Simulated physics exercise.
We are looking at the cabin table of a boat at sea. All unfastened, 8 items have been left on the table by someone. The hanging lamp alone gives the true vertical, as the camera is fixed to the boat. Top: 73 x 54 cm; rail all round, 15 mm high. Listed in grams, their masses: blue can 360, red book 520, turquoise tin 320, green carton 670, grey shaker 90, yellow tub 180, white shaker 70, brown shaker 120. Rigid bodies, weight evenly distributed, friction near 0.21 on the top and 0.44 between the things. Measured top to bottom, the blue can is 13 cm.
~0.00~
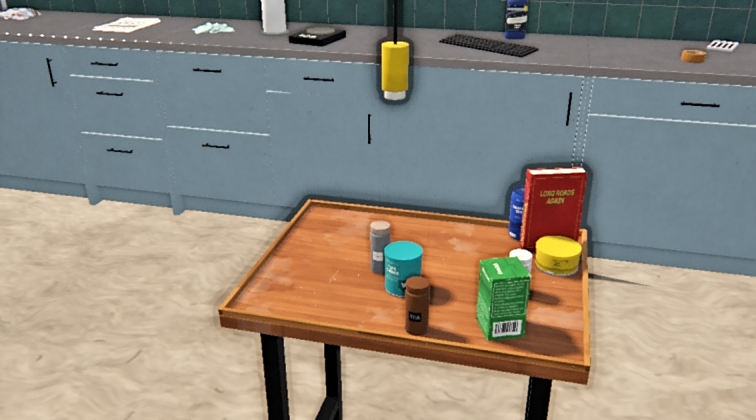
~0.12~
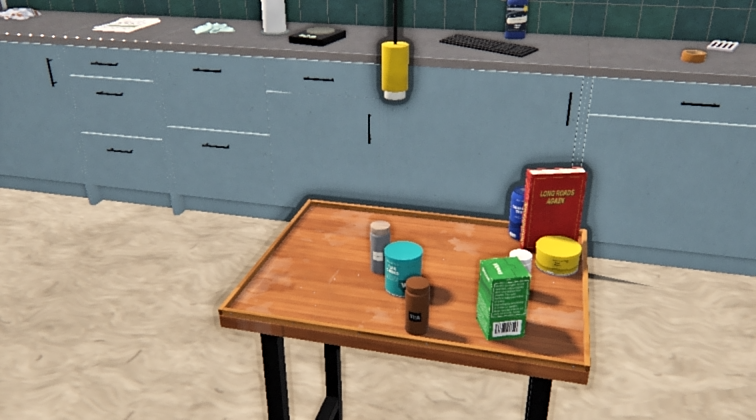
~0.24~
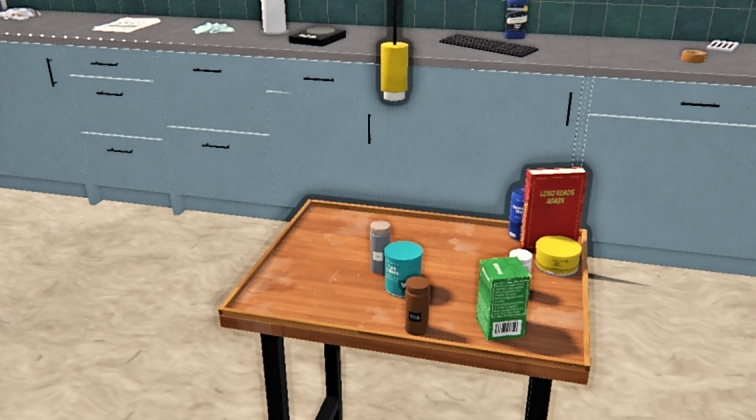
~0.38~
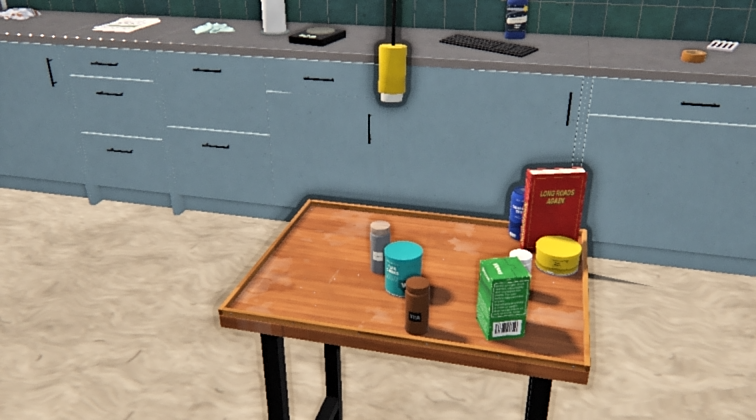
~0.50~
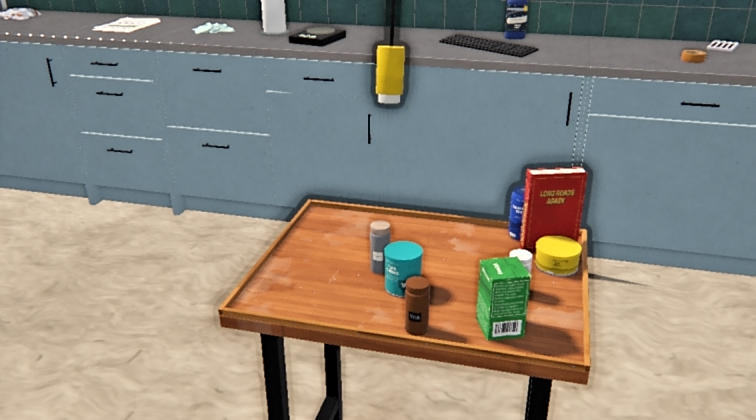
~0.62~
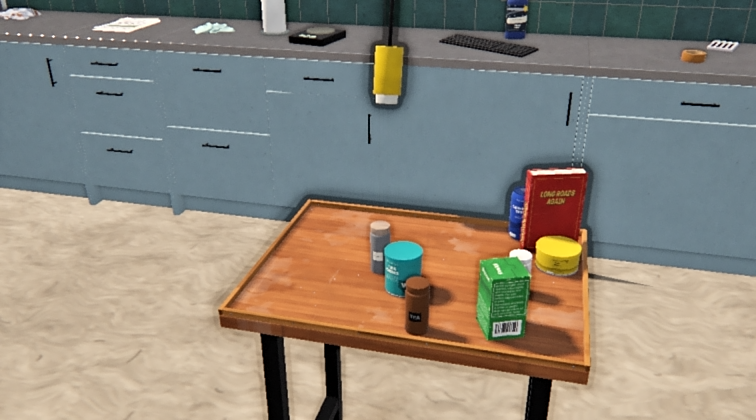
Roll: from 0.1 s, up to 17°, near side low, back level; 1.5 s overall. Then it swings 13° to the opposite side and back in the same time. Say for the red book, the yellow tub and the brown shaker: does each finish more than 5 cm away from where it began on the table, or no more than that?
Red book - more than that, yellow tub - more than that, brown shaker - no more than that.
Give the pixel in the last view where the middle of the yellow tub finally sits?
It ends up at about (546, 311).
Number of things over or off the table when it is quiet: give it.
The number is 1.
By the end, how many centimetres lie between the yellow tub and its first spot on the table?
About 24 cm.
By 0.92 s, floor tilted 17°, near side down; red book rocked 55° off its seat near (563, 235); brown shaker rocked 4° off its seat near (415, 312); yellow tub 4 cm from its spot near (559, 264).
By 1.22 s, floor tilted 9°, near side down; red book on its side near (565, 283); yellow tub 16 cm from its spot near (558, 292); brown shaker 2 cm from its spot near (415, 312).
By 1.42 s, floor tilted 2°, near side down; red book on its side near (572, 314); yellow tub rocked 19° off its seat near (554, 304); brown shaker 2 cm from its spot near (416, 312).
By 2.02 s, floor tilted 8°, far side down; red book now off the table; yellow tub 24 cm from its spot near (546, 312); brown shaker 2 cm from its spot near (416, 312).
When it is over (3.6 s), off the table, red book; not toppled but over 5 cm from the start, blue can, turquoise tin, grey shaker, yellow tub and white shaker; the other 2 within 5 cm of the start. In the last view, yellow tub near (546, 311).
